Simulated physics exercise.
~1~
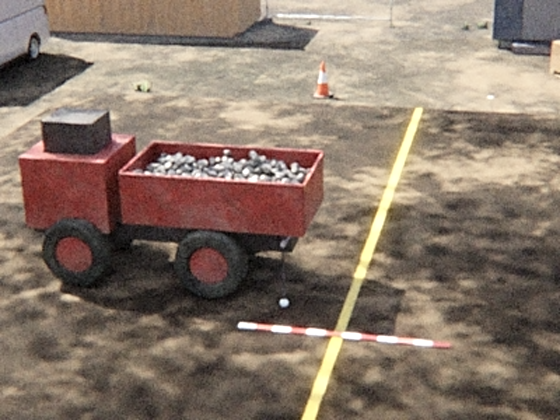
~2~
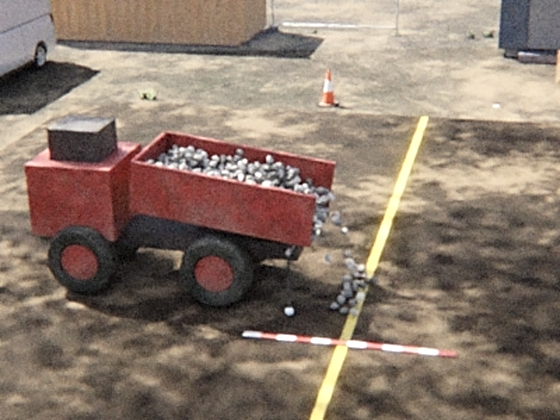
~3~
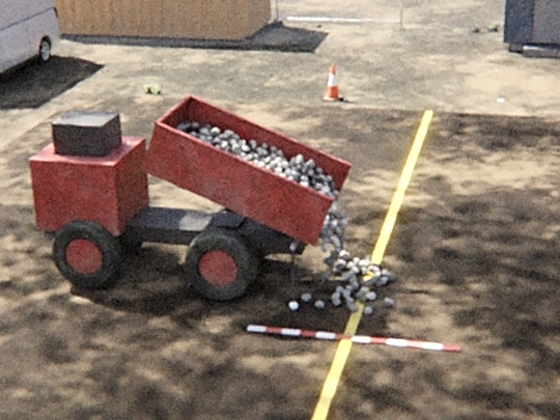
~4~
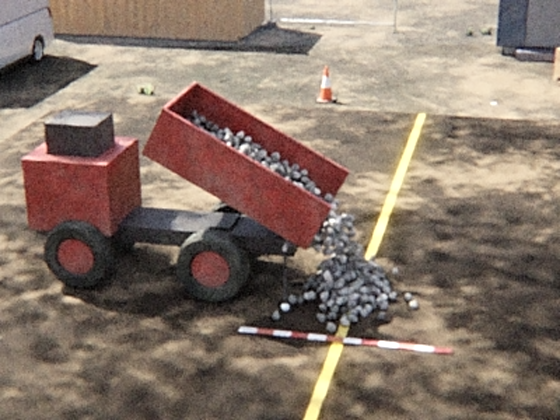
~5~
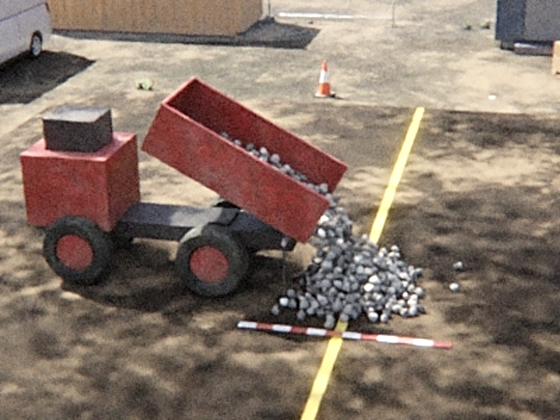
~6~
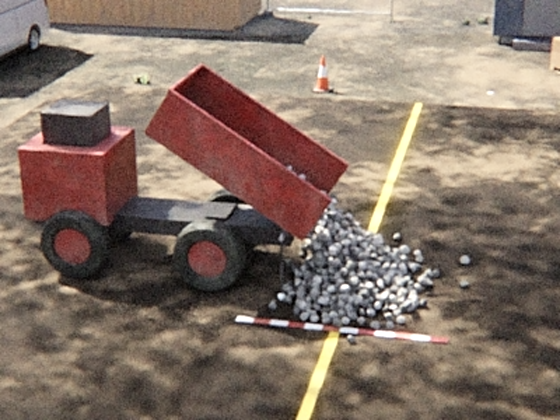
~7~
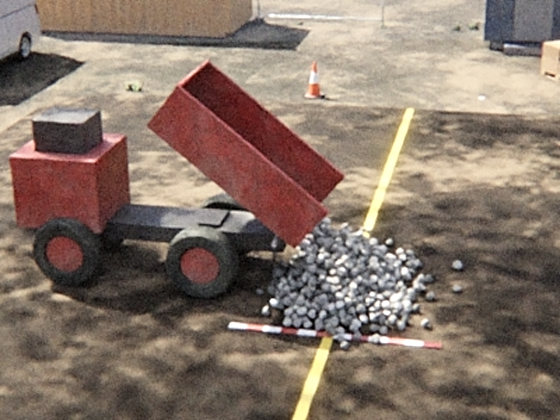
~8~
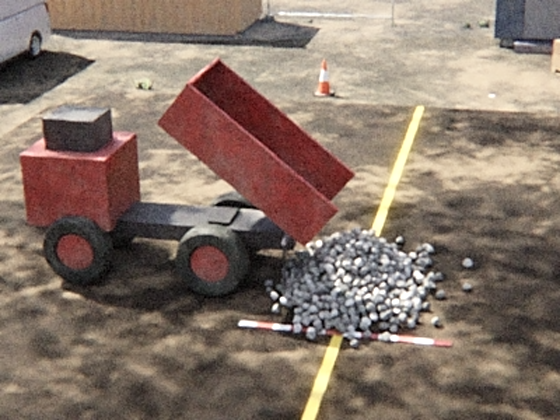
In a dirt yard, a red dump truck tips its bed, emptying grey stones across a yellow line.
